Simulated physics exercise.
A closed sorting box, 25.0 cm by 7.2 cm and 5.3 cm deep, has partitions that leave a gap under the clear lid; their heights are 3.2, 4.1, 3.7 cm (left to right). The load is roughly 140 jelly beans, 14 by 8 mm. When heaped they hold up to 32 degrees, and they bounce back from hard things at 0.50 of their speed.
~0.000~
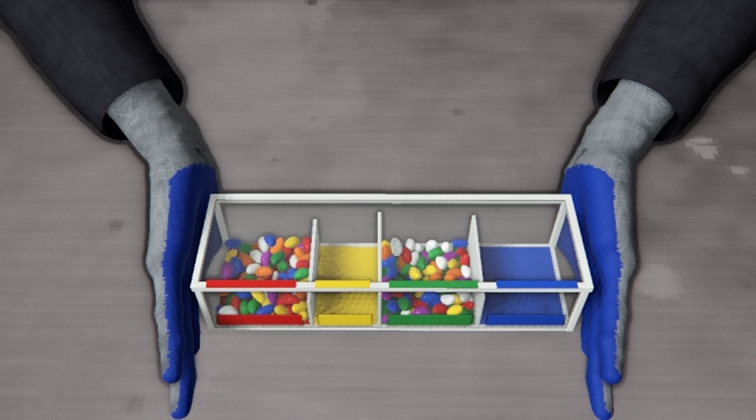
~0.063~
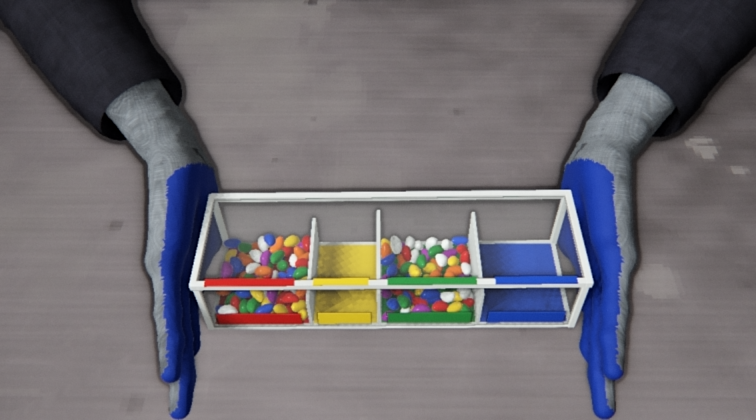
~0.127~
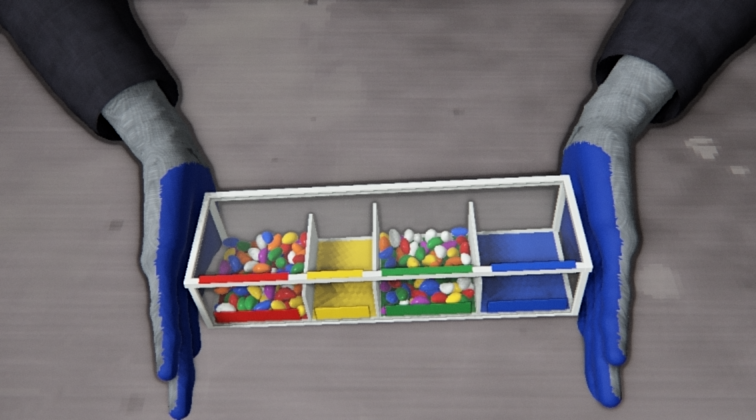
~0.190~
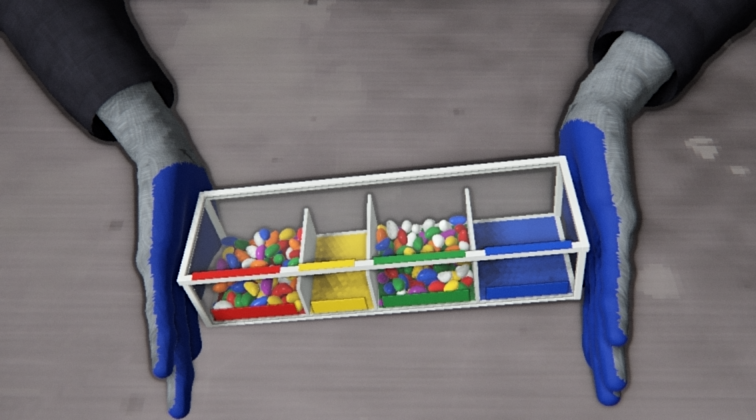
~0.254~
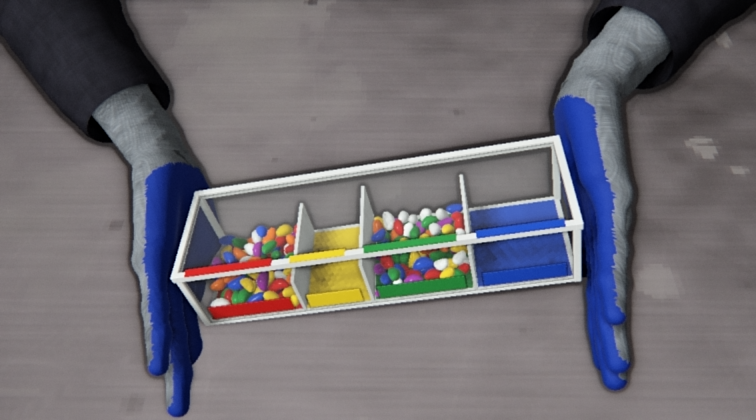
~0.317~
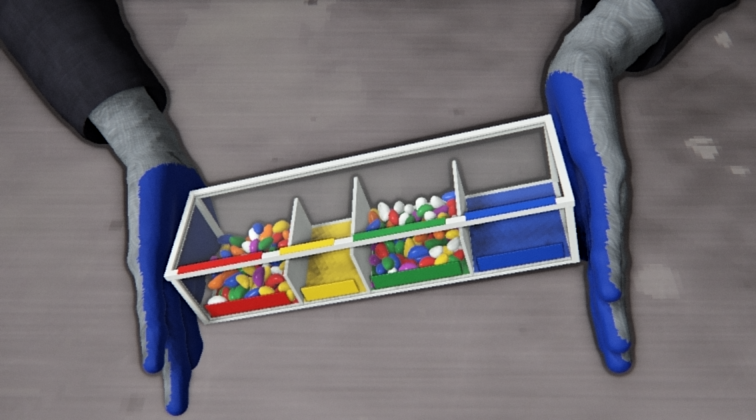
The footage shows two blue-palmed hands holding a clear box with four coloured compartments, multicoloured beans heaped in the red and green ones, as the right hand rises and the box tilts steadily down toward the left.
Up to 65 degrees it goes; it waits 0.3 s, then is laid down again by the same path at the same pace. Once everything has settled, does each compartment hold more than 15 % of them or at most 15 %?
Outcome: Red compartment: It'll probably finish past fifteen percent of the pieces; blue compartment: It'll probably finish at or short of fifteen percent of the pieces; green compartment: It'll probably finish past fifteen percent of the pieces; yellow compartment: It'll probably finish at or short of fifteen percent of the pieces.
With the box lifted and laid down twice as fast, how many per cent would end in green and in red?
Final split: Green = 45 %, red = 55 %.
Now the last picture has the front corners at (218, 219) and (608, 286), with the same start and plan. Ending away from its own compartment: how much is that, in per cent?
Something like 0 in a hundred.
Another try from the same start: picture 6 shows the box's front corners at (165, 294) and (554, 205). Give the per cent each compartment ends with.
Red 55 %; blue 0 %; green 45 %; yellow 0 %.
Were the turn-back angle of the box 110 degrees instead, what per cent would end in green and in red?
Shares: Green 25 and red 75, per cent.
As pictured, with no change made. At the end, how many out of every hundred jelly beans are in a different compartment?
Around 0 in a hundred.
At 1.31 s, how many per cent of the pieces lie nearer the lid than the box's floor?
Around 10 in a hundred, give or take.
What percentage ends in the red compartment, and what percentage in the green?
Final shares - red 55 percent, green 45 percent.
After 1.31 s, tilt 65 degrees; red 55 %, green 45 %.
After 1.97 s, tilt 32 degrees; red 55 %, green 45 %.
After 2.67 s, tilt 0 degrees; red 55 %, green 45 %.
At rest (3.0 s), red 55 %, blue 0 %, green 45 %, yellow 0 %.
